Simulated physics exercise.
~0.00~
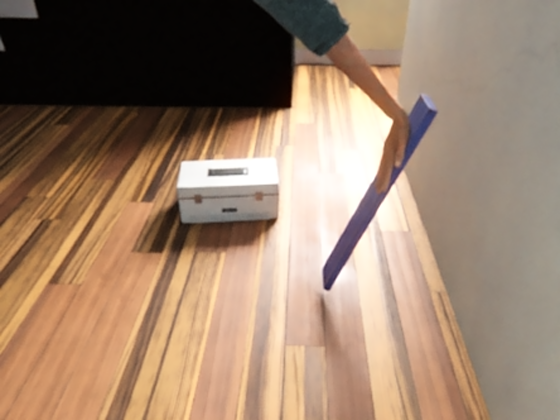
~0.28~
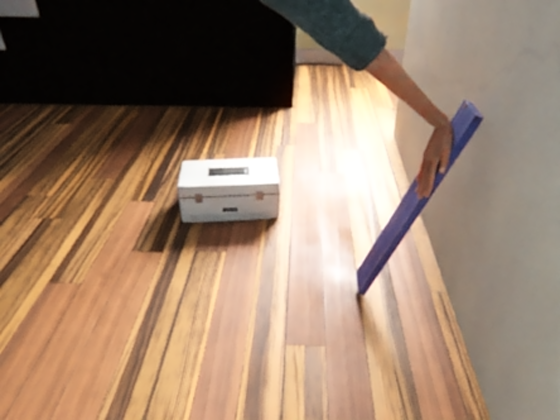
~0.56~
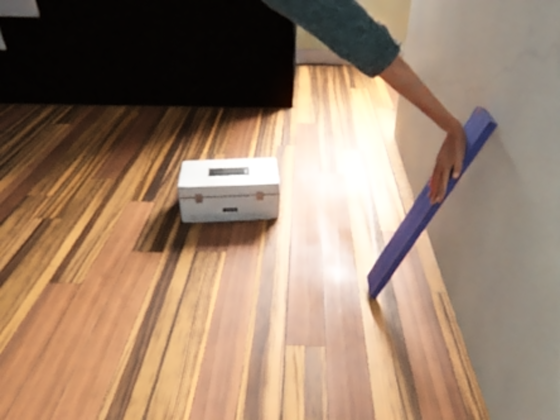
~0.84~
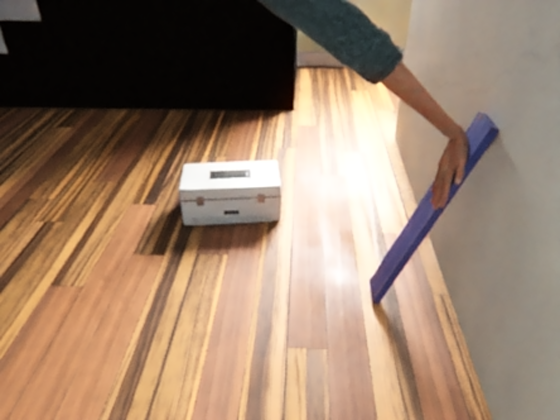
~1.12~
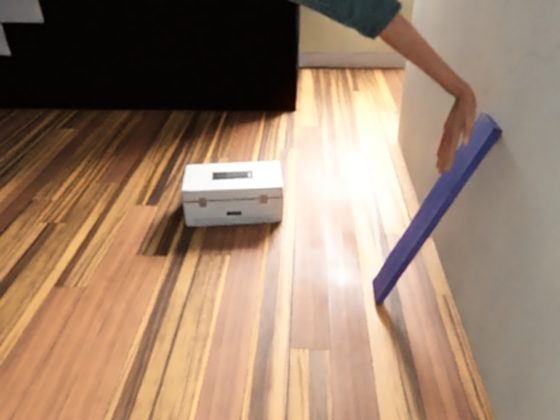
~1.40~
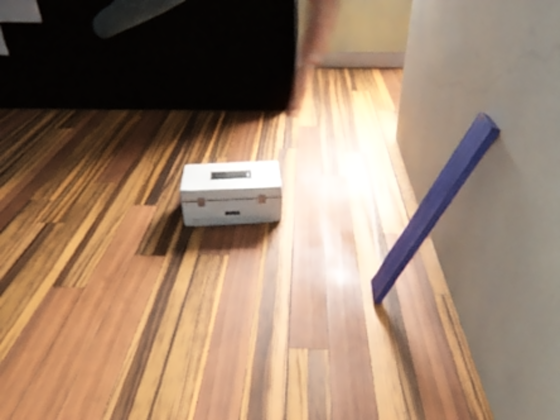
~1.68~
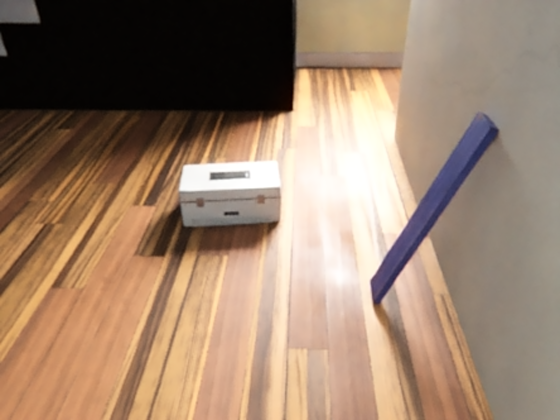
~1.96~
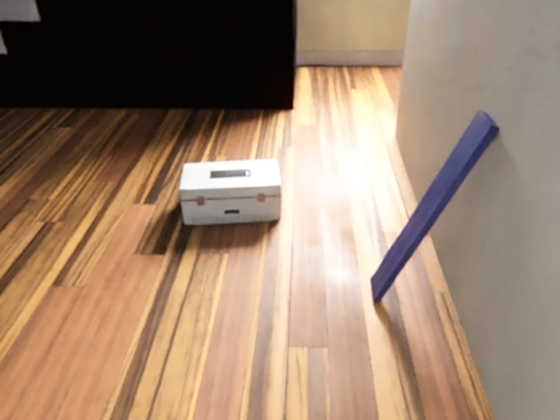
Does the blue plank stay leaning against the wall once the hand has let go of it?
Yes, the blue plank stays leaning against the wall, with its foot in the same place on the floor.
